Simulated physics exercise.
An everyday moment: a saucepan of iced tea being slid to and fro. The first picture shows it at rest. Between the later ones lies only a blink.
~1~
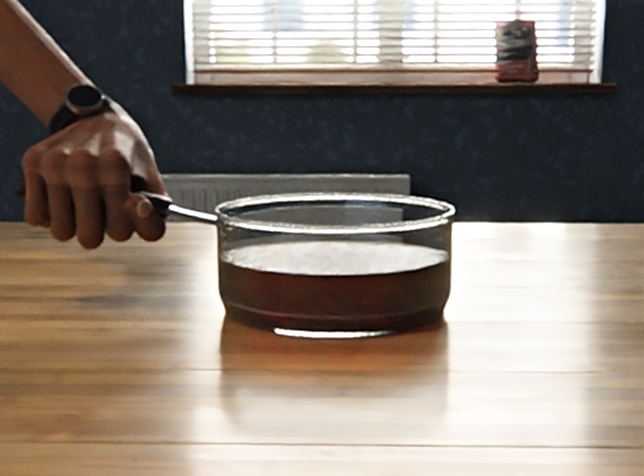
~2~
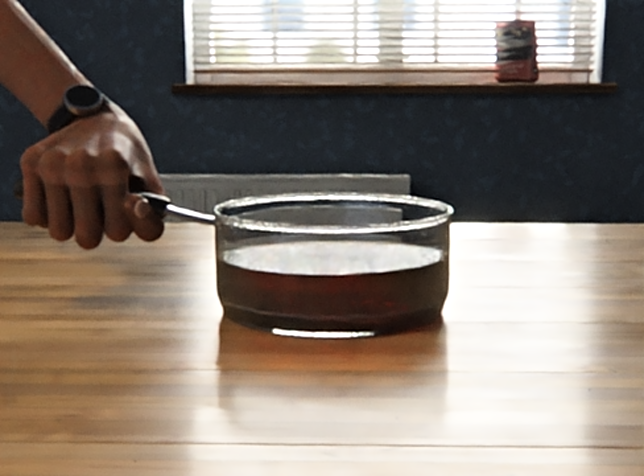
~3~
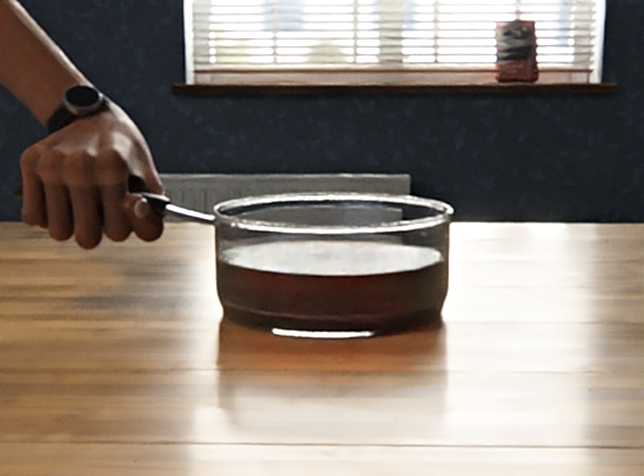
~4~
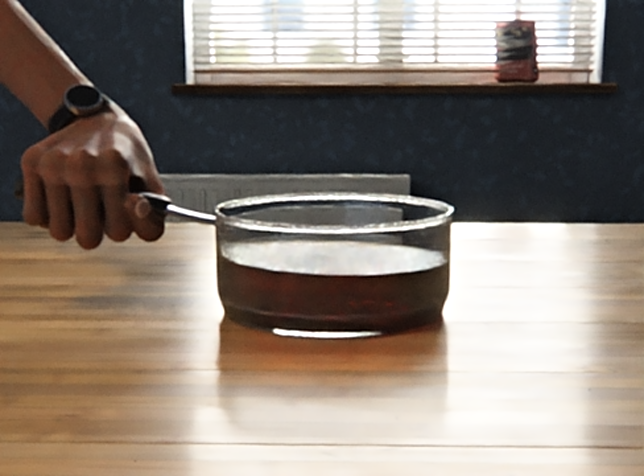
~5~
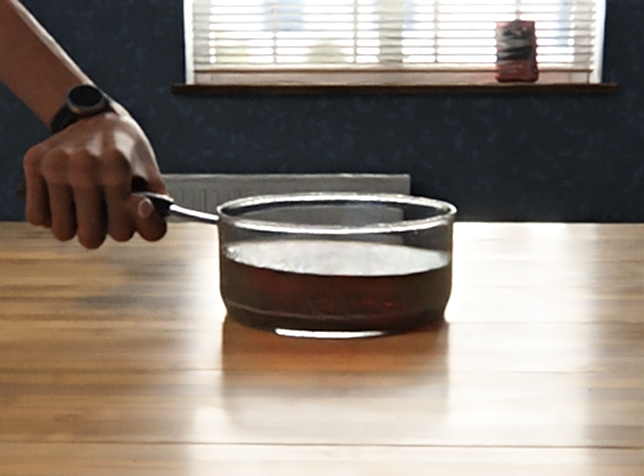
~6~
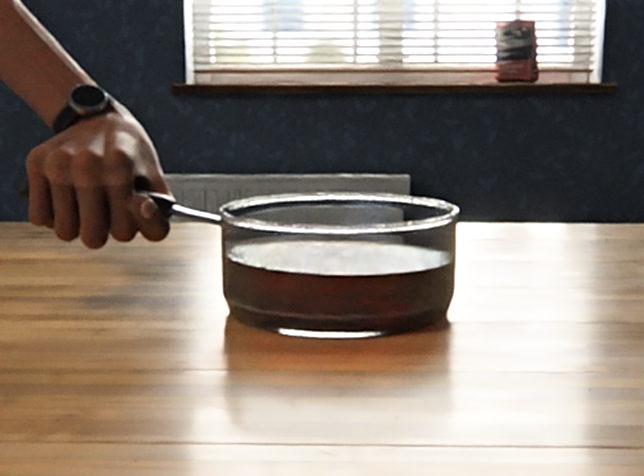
A hand with a dark watch on its wrist reaches in from the left over a pale wooden table, seen from the side at just above table height. It grips the handle of a clear saucepan half full of dark reddish-brown tea, before a dark blue wall, radiator and bright blinded window. The hand shifts the pan very slightly left, then slightly right, the tea staying about level.
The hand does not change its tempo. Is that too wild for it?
The saucepan keeps it all in.
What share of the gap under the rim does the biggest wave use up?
Near 50 in a hundred.
A moment on, the highest wave so far stays far below the rim.
Further on, the highest wave so far climbs under half way to the rim.
When it is over, the highest wave so far climbs under half way to the rim; nothing has left it.
